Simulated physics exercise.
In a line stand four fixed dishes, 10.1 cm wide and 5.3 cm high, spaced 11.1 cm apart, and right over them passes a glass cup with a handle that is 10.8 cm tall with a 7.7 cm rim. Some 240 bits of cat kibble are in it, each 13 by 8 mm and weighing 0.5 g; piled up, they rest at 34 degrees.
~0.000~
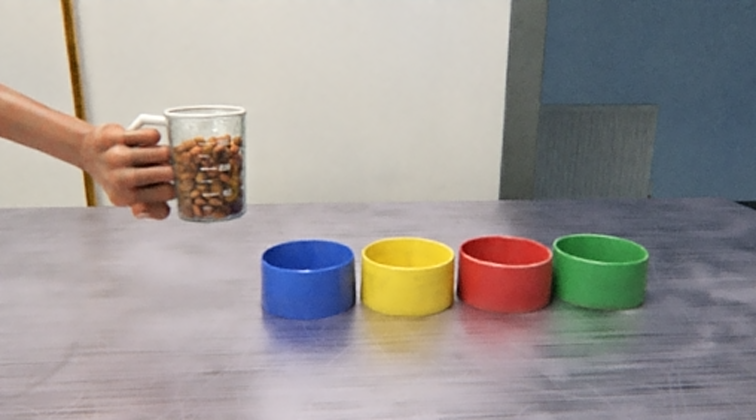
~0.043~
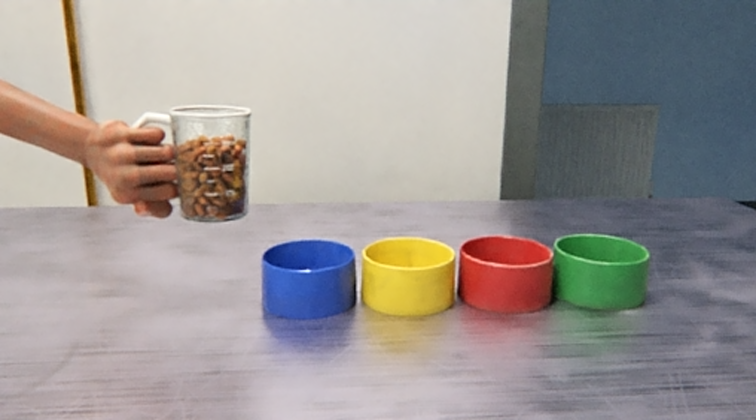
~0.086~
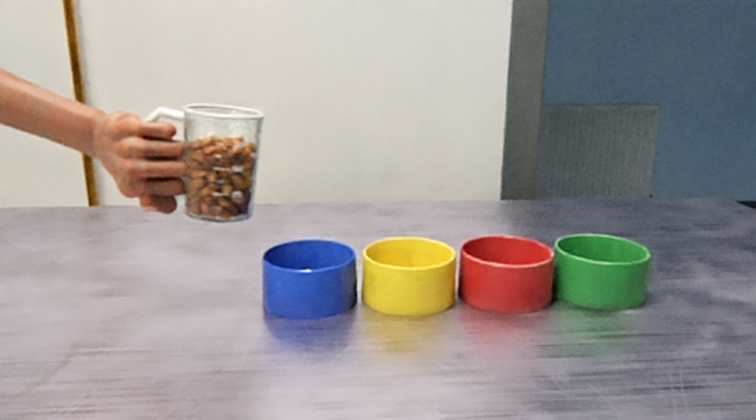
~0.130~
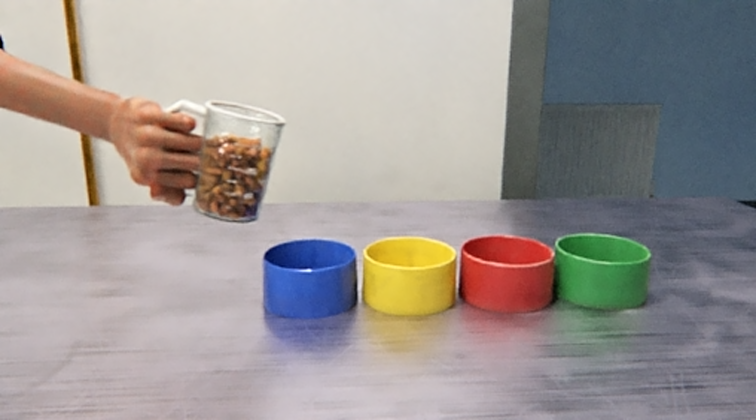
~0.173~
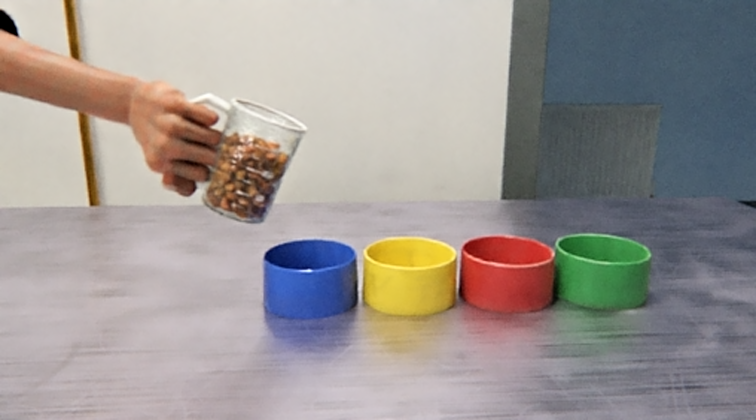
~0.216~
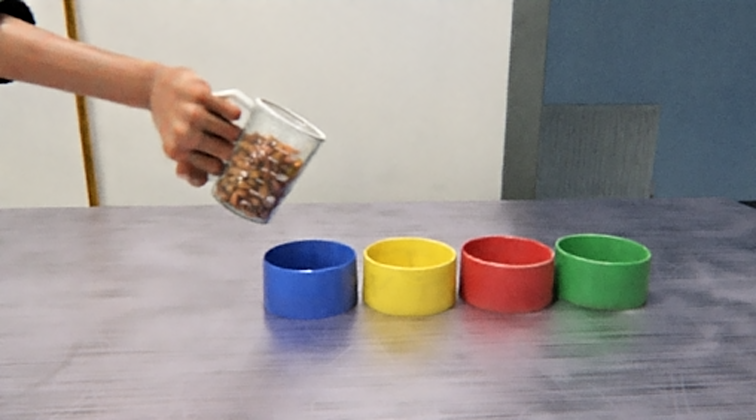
Hand holding a clear handled cup of brown pieces, moving it right and tilting it rightward near four colored dishes.
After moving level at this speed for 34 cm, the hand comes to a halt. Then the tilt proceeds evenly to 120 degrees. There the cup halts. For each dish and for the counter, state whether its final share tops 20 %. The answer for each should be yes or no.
Red - yes, blue - no, green - yes, yellow - no, counter - no.
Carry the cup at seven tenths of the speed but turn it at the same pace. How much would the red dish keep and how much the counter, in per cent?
The shares would then be red 60 and counter 10.
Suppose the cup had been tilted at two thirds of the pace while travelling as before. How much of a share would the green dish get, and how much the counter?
Green 100; counter 0.
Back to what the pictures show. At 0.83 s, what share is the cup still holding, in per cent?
Roughly 60 percent.
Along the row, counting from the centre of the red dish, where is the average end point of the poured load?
Close to 7 cm, shifted rightward.
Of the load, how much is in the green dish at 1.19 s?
Close to 50 per cent at that point.
Then, at 0.59 s, tilt 107 degrees; cup holds 100 %.
After 0.83 s, tilt 120 degrees; cup holds 60 %, red 35 %.
Then, at 1.19 s, tilt 120 degrees; cup holds 0 %, red 40 %, green 50 %.
By 1.7 s all is still; red 40 %, blue 0 %, green 50 %, yellow 0 %, counter 10 %.
